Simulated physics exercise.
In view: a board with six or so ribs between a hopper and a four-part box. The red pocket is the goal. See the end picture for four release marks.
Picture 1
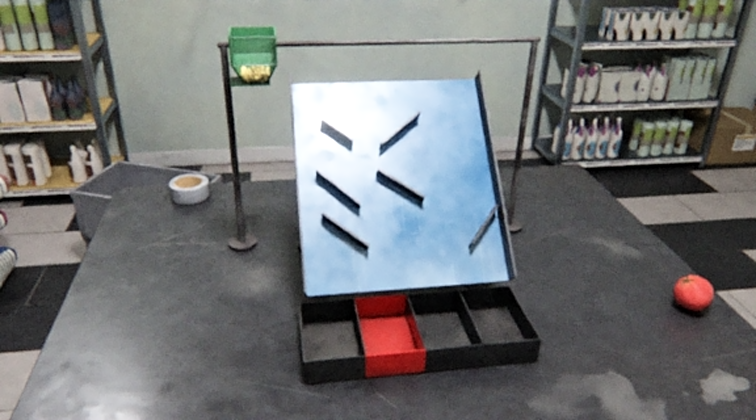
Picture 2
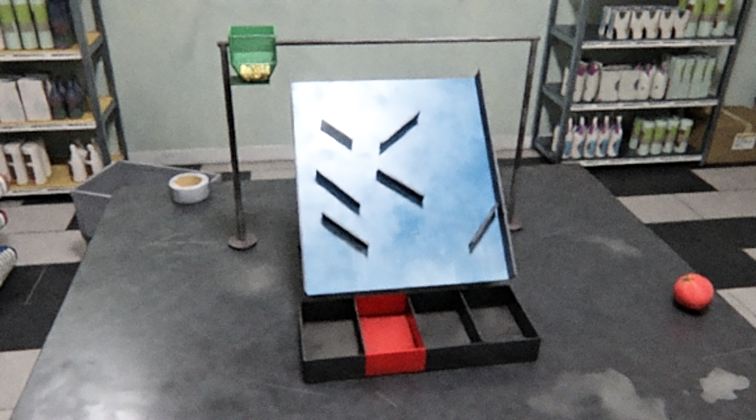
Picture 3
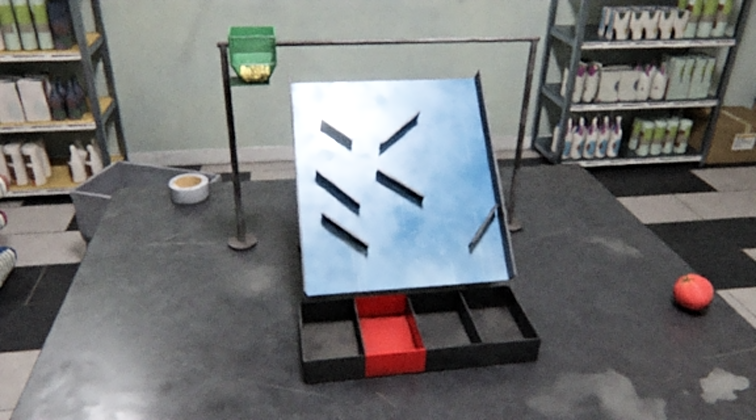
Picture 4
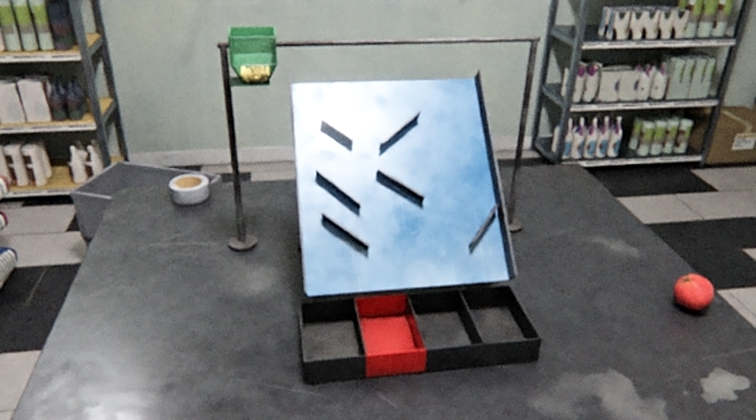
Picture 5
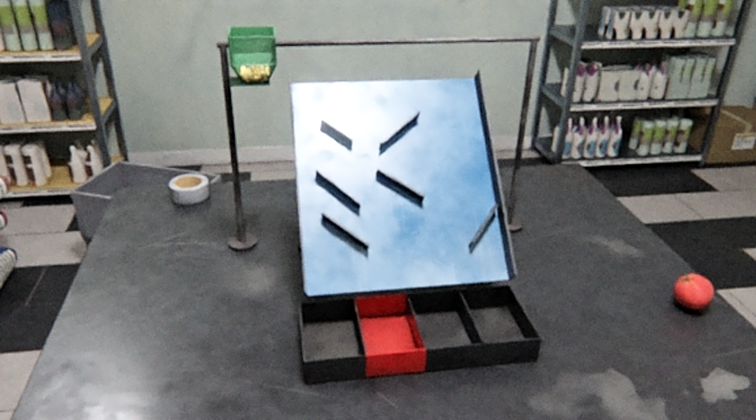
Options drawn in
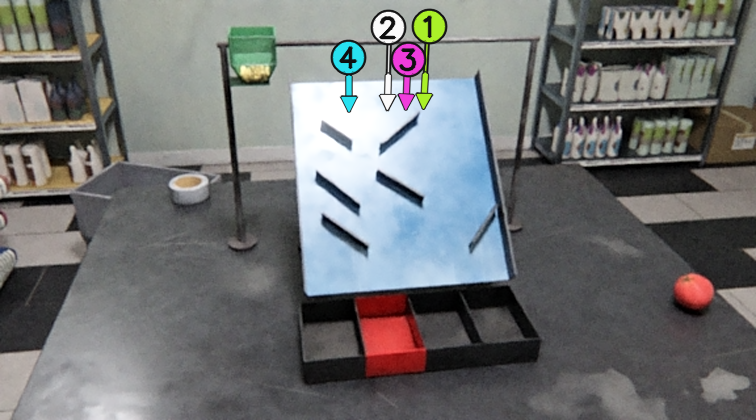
A tilted blue board with dark ribs stands still above a box with one red pocket.
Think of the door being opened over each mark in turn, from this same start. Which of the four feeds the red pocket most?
2 works best here.
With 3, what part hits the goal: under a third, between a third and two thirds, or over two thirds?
It is between a third and two thirds.
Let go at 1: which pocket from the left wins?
It is the third one.
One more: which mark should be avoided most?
1.
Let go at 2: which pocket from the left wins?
It is the second one.
On the marked copy, mark 1 meets the board at (423, 103); mark 2 meets the board at (387, 104); mark 3 meets the board at (405, 104); mark 4 meets the board at (349, 106).
With 1, a small share in the red pocket, the bulk in other pockets, a small share outside the box.
With 2, close to two thirds in the red pocket, close to a quarter in other pockets, a small share outside the box.
With 3, close to half in the red pocket, close to a third in other pockets, a small share outside the box.
With 4, close to a third in the red pocket, close to half in other pockets, a small share outside the box.
